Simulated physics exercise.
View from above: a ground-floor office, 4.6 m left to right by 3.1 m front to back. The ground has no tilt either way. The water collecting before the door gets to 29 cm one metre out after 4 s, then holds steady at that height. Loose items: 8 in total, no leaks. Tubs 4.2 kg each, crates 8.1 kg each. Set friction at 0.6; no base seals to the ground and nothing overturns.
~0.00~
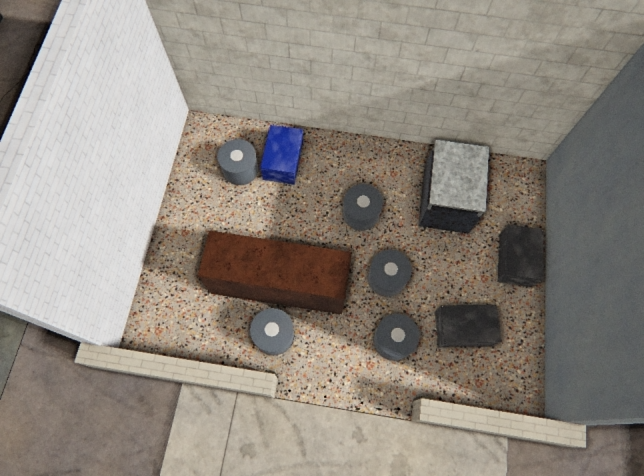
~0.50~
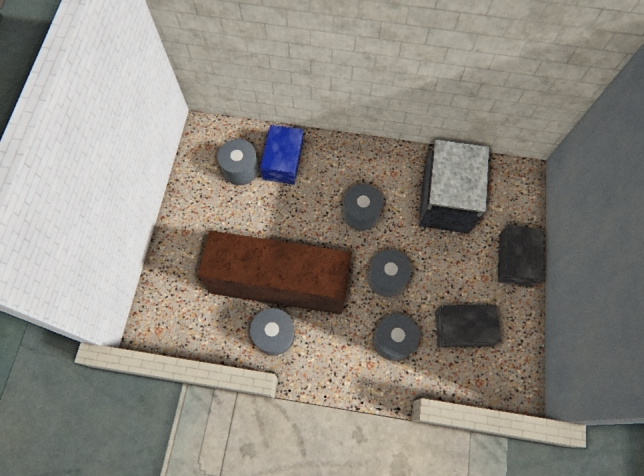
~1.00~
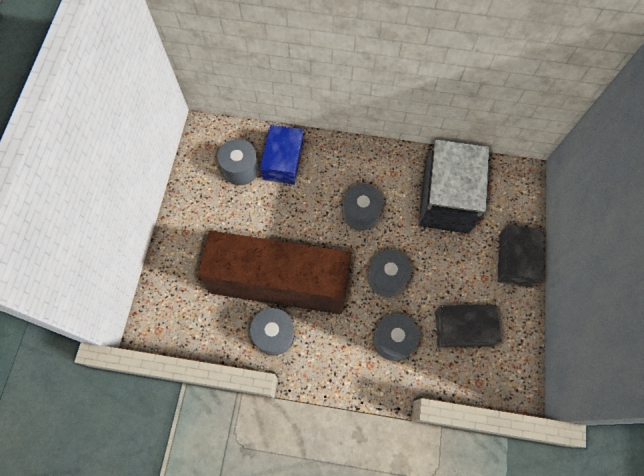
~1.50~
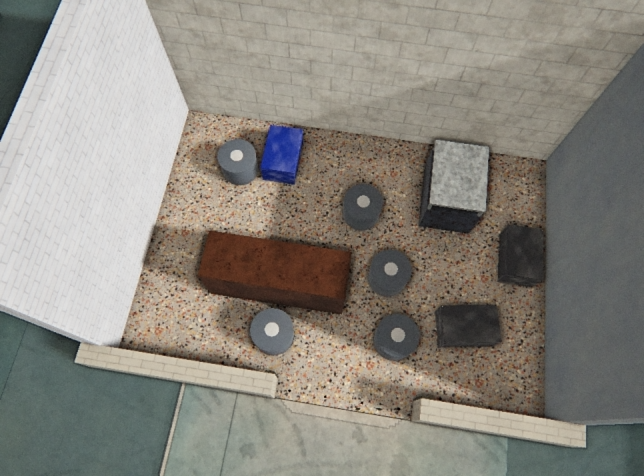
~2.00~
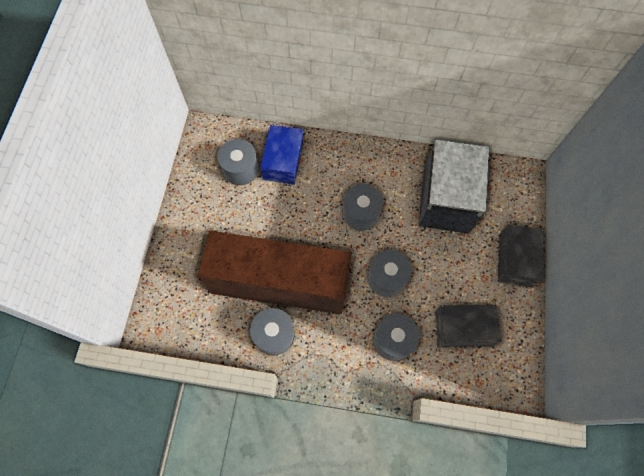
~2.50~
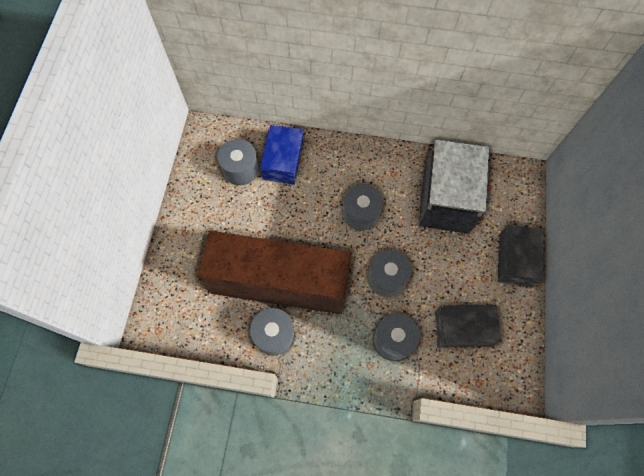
To begin with, a blue crate, round grey tubs and other items sit on a dry speckled floor seen from above, with bare paving outside the doorway. Greenish water then spreads across the paving, closing over the pale patch before the opening, and finally creeps inside while every item stays still.
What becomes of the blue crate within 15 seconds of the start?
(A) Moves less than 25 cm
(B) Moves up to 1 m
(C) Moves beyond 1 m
Moves up to 1 m (B).
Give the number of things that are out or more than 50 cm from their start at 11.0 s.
The number I get is 7.
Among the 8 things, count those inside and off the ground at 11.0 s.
The number is 8.
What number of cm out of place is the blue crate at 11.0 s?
Shift: About 40 cm.
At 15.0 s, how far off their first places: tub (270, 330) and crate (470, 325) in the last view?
Respectively 150 and 50 cm.
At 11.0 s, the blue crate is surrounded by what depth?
Roughly 14 cm.
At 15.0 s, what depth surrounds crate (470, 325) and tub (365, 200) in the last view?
First about 22 cm, second about 15 cm.
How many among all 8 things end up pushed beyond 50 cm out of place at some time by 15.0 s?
Count: 8.
After 3.5 s the blue crate is near (282, 148), 0.0 m from its start, aground; 1 afloat.
After 6.8 s the blue crate is near (259, 155), 0.3 m from its start, afloat; 7 afloat.
After 11.0 s the blue crate is near (251, 161), 0.4 m from its start, afloat; 8 afloat.
After 15.0 s the blue crate is near (271, 201), 0.8 m from its start, afloat; 8 afloat.
